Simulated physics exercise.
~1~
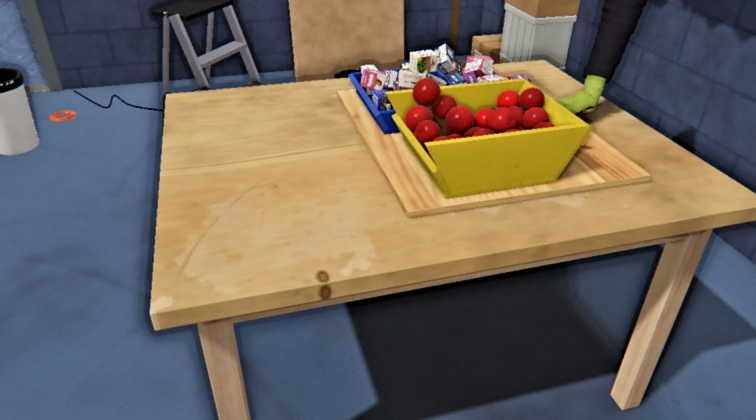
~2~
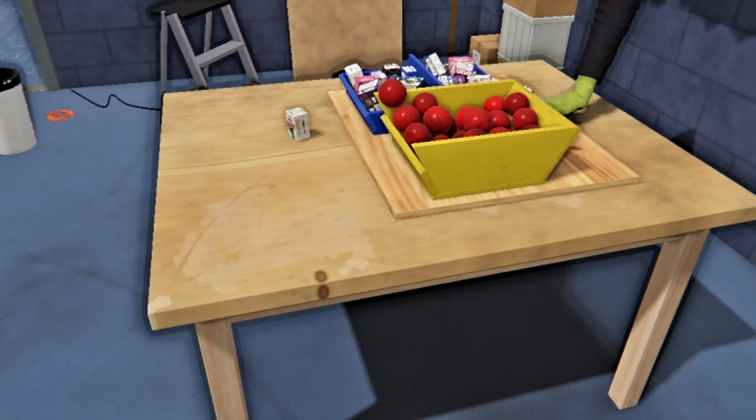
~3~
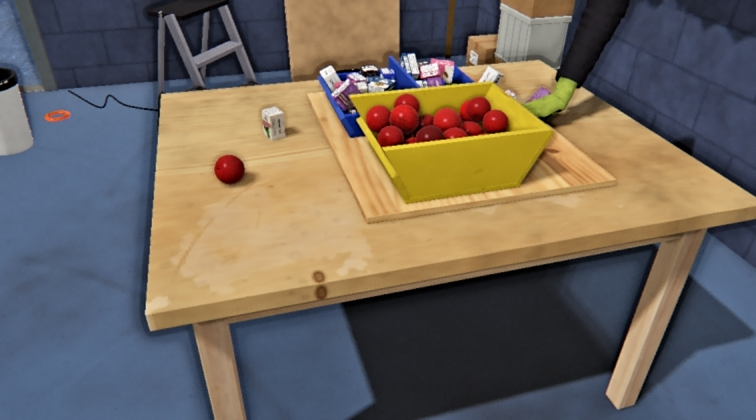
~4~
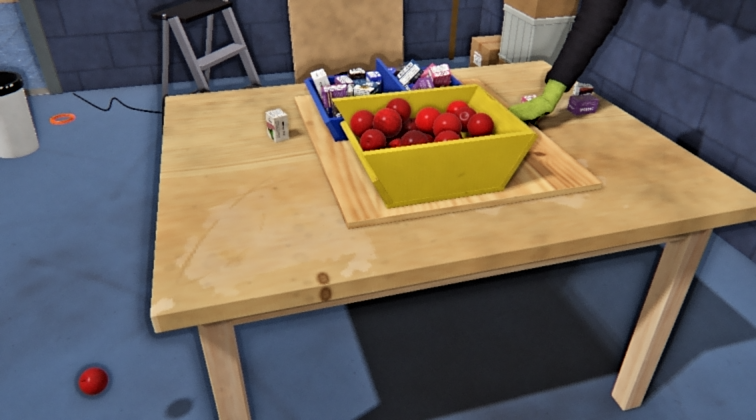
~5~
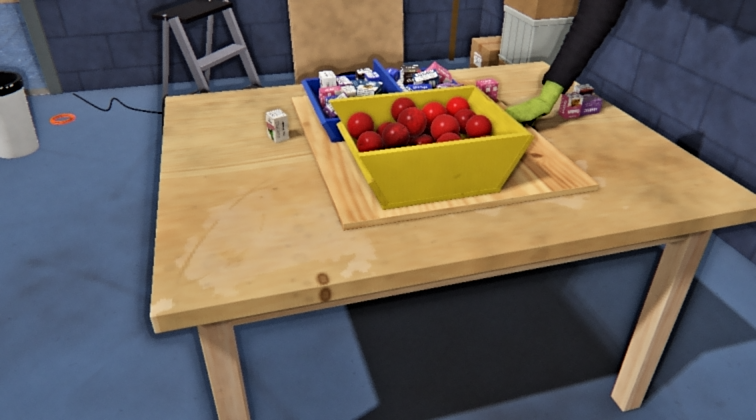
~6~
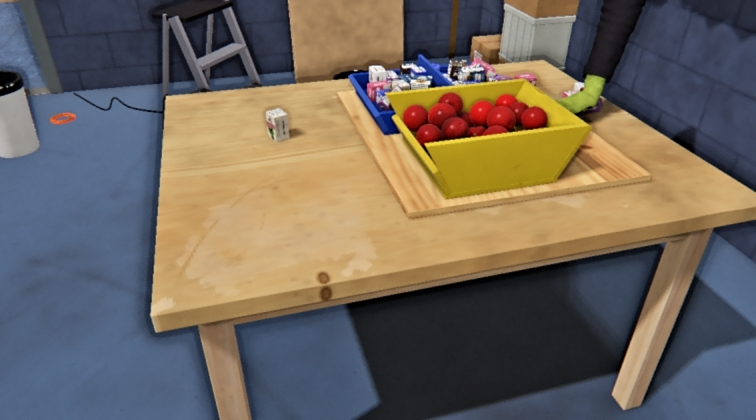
On a worn wooden table in a blue-walled room, a yellow tub heaped with red balls sits on a board in front of a blue tub of small cartons, a green-gloved hand behind them at the right. The board slides left, and a small white carton now lies alone on the tabletop. As the tubs keep moving left, one red ball rolls across the table, then drops to the floor and passes out of view. The board slows, then slides back right to where it began, the yellow tub still full and the stray carton left behind.
